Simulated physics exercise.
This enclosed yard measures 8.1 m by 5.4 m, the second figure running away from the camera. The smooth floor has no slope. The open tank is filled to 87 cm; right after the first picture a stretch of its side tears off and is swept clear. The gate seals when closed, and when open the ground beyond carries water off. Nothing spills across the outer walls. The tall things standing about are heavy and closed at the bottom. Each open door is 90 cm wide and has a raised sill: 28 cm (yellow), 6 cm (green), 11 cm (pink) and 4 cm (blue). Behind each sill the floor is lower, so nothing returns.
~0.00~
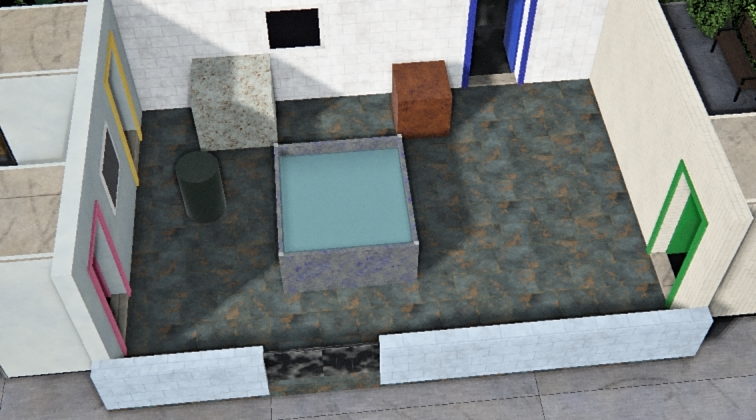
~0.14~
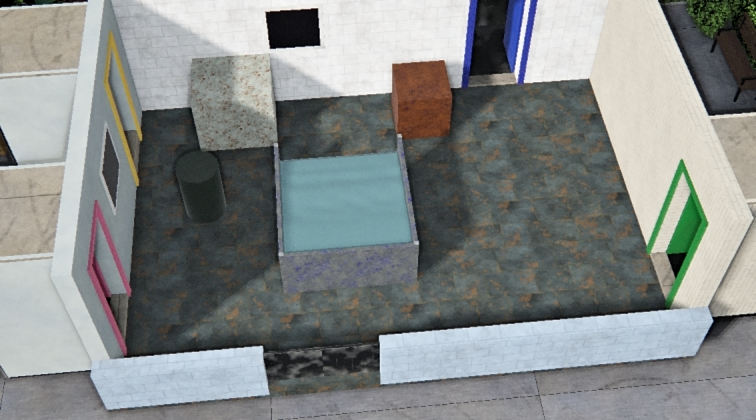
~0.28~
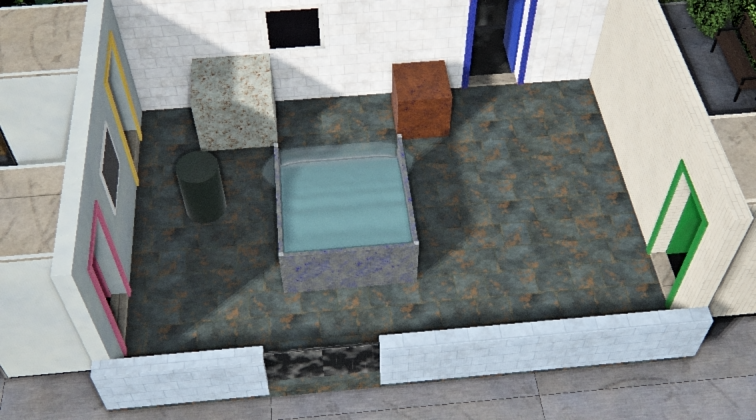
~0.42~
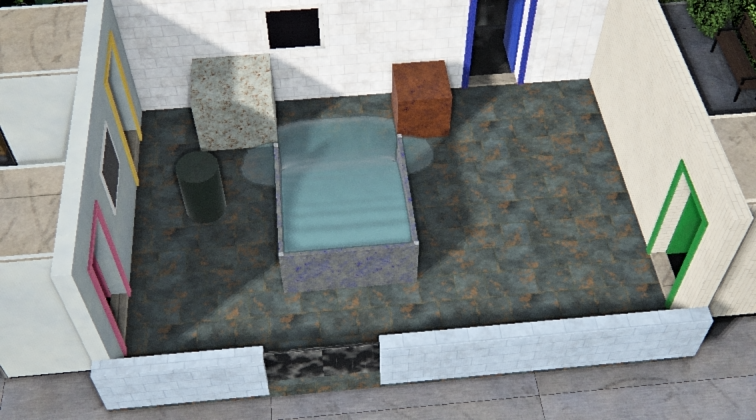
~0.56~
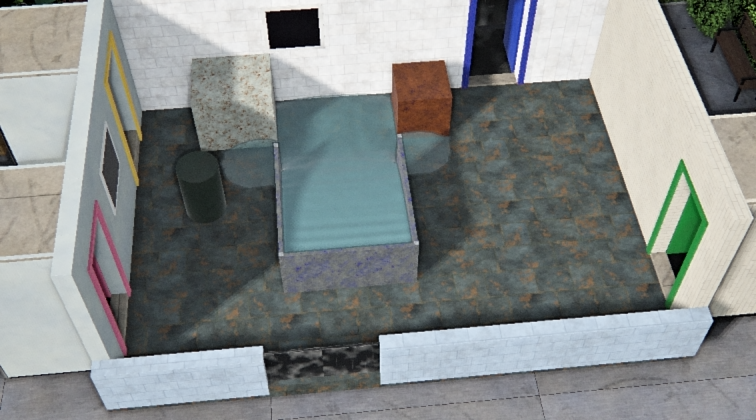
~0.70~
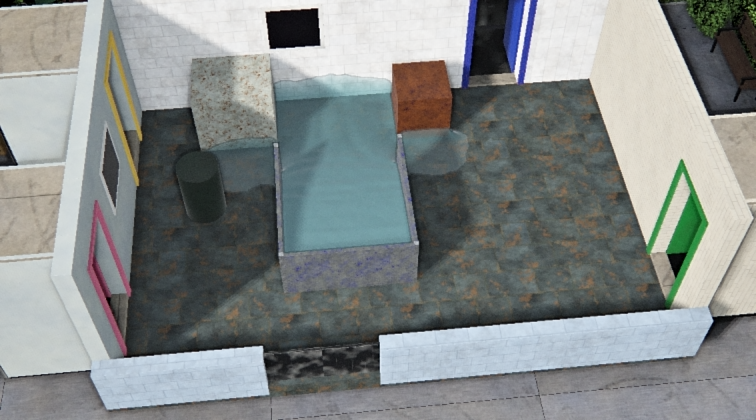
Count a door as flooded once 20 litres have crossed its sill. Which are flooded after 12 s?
Within that time: At the yellow door it stays under the limit; at the green door it goes over the limit; at the pink door it keeps below the limit; at the blue door it exceeds the limit.
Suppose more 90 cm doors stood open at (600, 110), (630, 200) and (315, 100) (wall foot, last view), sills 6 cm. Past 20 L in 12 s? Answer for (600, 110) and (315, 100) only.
In turn: Over, over.
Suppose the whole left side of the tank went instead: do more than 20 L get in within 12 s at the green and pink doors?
Against that limit: Green past it, pink past it.
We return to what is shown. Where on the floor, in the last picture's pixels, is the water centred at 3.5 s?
Near (362, 176).
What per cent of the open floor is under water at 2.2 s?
Some 40 per cent of it.
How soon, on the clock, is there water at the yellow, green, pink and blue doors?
Arrival: Yellow 1.0 s, green 3.6 s, pink 2.8 s, blue 1.2 s.
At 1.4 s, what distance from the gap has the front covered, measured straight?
About 3.8 m.
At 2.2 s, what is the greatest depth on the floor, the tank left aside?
Up to some 54 cm.
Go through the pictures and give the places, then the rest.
The first frame shows the open tank at (343, 196) is whole and still, 87 cm deep.
In the second frame, water pours out on the open tank's far side and has run 1.1 m, to a hidden place; typically 10 cm deep outside, 87 cm at the open tank's back.
In the third frame, the front is at (407, 157), 1.2 m from the gap on the open tank's far side; 1.5 m2 of floor is under water; 87 cm left at the back of the open tank.
In the fourth frame, water pours out on the open tank's far side and has run 1.7 m, to (422, 140); typically 12 cm deep outside, 80 cm at the open tank's back.
In the fifth frame, the front is at (289, 102), 2.1 m from the gap on the open tank's far side; 4.9 m2 of floor is under water; 74 cm left at the back of the open tank.
In the sixth frame, water pours out on the open tank's far side and has run 2.4 m, to a hidden place; typically 14 cm deep outside, 74 cm at the open tank's back.
After 1.4 s water covers 25 % of the floor and is deepest (66 cm) near (286, 107); yellow door 12 cm at the sill, 0 L in, green door not reached, pink door not reached, blue door 7 cm at the sill, 0 L in.
After 2.2 s water covers 40 % of the floor and is deepest (54 cm) near (348, 110); yellow door 13 cm at the sill, 0 L in, green door not reached, pink door not reached, blue door 9 cm at the sill, 4 L in.
After 3.5 s water covers 70 % of the floor and is deepest (34 cm) near (138, 180); yellow door 24 cm at the sill, 0 L in, green door not reached, pink door 3 cm at the sill, 0 L in, blue door 5 cm at the sill, 12 L in.
After 7.0 s water covers 95 % of the floor and is deepest (24 cm) near (327, 104); yellow door 14 cm at the sill, 3 L in, green door 9 cm at the sill, 20 L in, pink door 6 cm at the sill, 0 L in, blue door 8 cm at the sill, 23 L in.
After 12.0 s water covers 100 % of the floor and is deepest (14 cm) near (123, 384); yellow door 9 cm at the sill, 3 L in, green door 10 cm at the sill, 59 L in, pink door 11 cm at the sill, 1 L in, blue door 9 cm at the sill, 48 L in.
